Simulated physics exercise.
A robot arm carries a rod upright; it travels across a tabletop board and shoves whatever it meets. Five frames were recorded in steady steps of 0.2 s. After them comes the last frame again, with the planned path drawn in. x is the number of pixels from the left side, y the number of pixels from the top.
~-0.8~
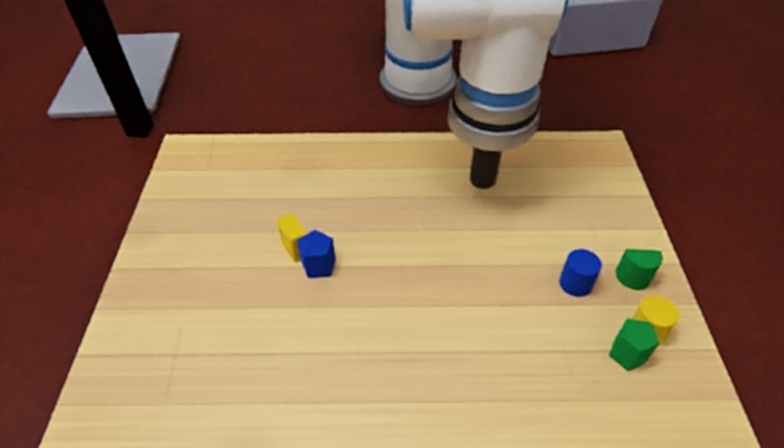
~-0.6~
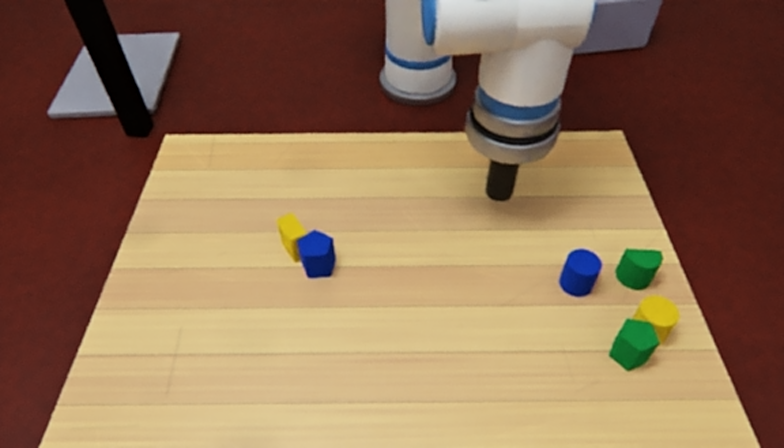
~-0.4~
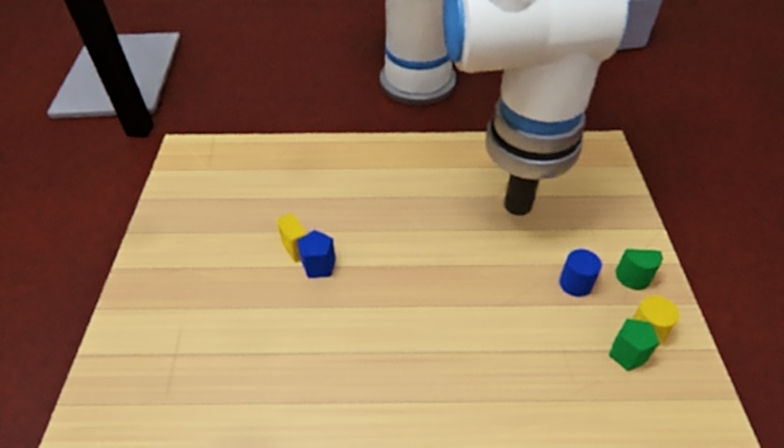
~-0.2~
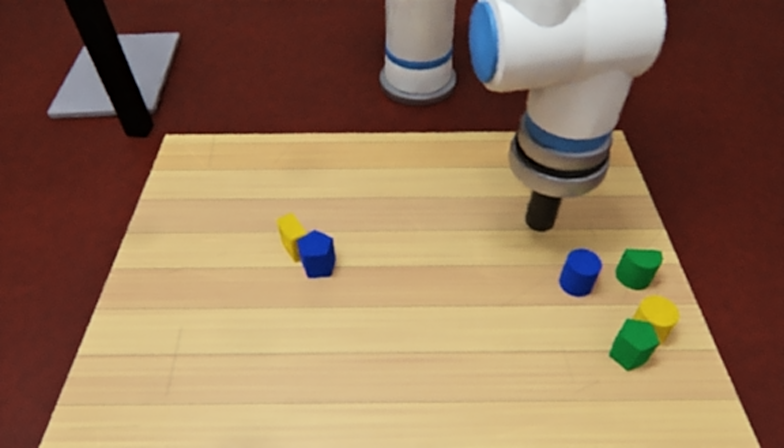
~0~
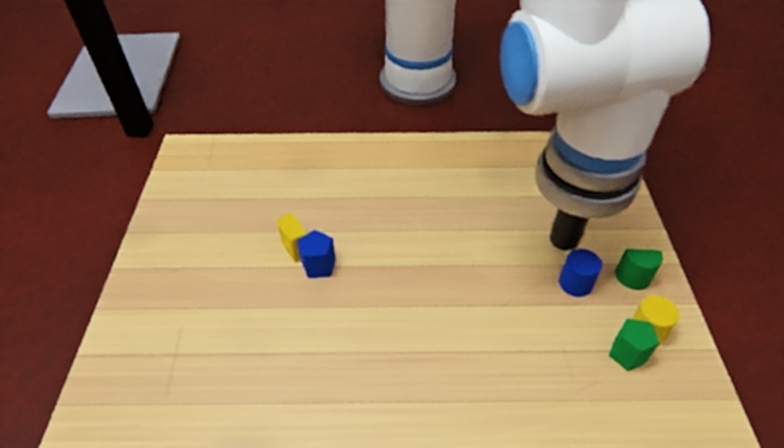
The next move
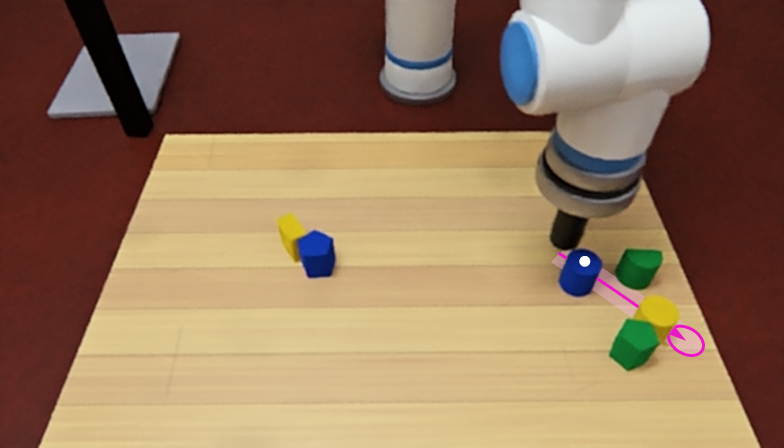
A white and blue robot arm moved its short black rod rightward and nearer over the wooden board, coming in close behind the blue round block, while all the blue, green and yellow blocks stayed still.
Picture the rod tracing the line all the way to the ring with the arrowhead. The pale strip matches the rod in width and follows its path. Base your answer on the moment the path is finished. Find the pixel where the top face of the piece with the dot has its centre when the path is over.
It is at (606, 286).
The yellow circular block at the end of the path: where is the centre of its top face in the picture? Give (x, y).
Around pixel (689, 345).
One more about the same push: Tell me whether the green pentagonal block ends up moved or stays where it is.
Right where it was.
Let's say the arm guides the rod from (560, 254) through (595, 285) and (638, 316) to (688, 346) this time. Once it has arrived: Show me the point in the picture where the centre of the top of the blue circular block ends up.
At (613, 301).
The drawn path runs straight from (560, 254) to (686, 341); the dot is on the blue circular block.
The first path, step by step. One third of the way, rod at (605, 267); blue circular block at (600, 281).
Two thirds of the way, rod at (648, 296); blue circular block at (606, 286); green D-shaped block at (666, 264), turned 60° anticlockwise; yellow circular block at (666, 316).
At the end, rod at (695, 328); blue circular block at (606, 286); green pentagonal block not moved; green D-shaped block at (666, 264), turned 60° anticlockwise; yellow circular block at (689, 345).
